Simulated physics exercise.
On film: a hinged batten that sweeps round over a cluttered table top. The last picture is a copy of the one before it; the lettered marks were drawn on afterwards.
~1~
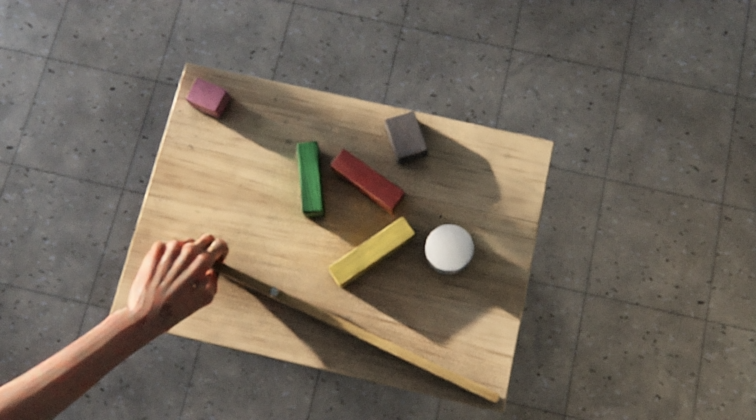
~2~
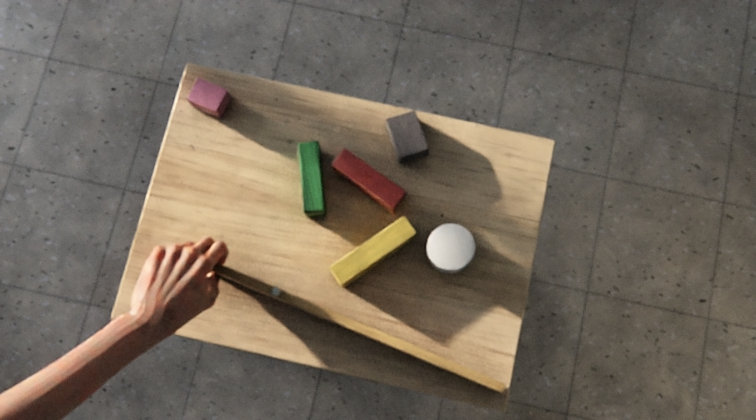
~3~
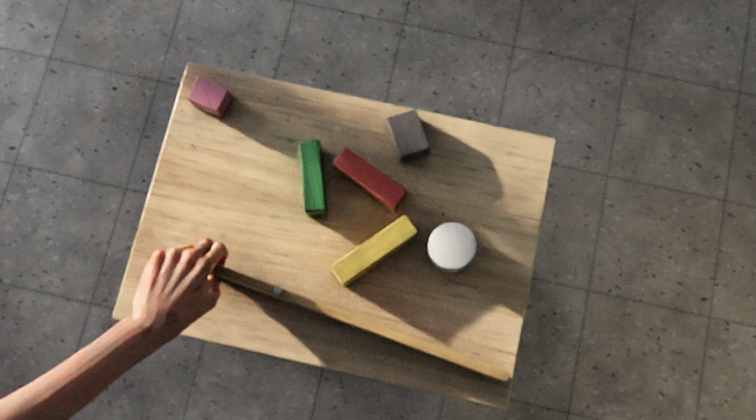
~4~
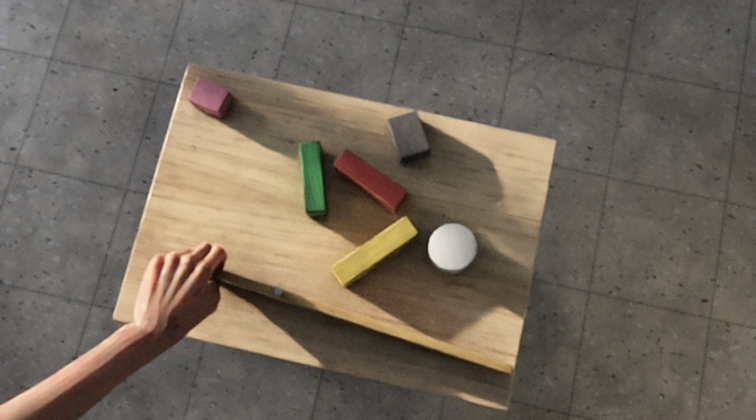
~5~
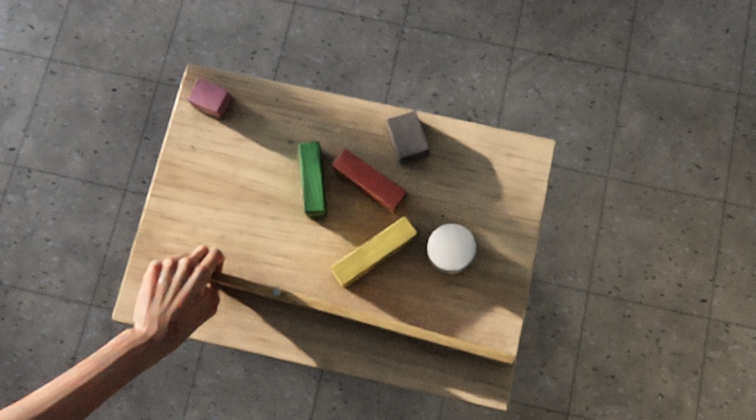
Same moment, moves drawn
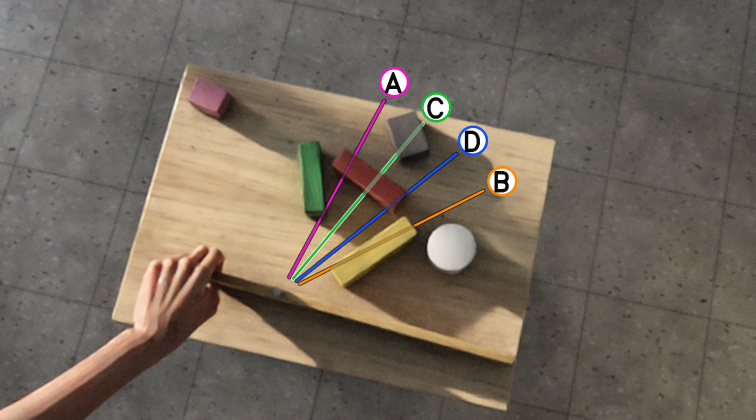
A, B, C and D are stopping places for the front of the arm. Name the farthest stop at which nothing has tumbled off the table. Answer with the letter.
It should halt at D.
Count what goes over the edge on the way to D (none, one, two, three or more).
By then, none.
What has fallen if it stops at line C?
It is the grey block.
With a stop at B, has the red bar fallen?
By then, no.
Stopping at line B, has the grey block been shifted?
By then, no.
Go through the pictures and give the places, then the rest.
The first frame shows yellow bar (372, 253); white tin (449, 250); arm (390, 348).
The second frame shows arm (393, 342); grey block (407, 137).
The third frame shows arm (396, 336); green stick (313, 178).
The fourth frame shows arm (398, 333); white tin (452, 249).
The fifth frame shows arm (400, 328); grey block (408, 137); pink block (210, 99); green stick (313, 180).
On the copy, A at (338, 187); B at (393, 237); C at (359, 199); D at (378, 216).
On D. First, arm (403, 284); grey block (408, 137); pink block (210, 99).
Then, arm (391, 241); white tin (436, 193); yellow bar (371, 237).
Finally, arm (376, 216); grey block (396, 117); white tin (414, 156); nothing has fallen.
By contrast, A drops the grey block; B is safe but short; C drops the grey block.
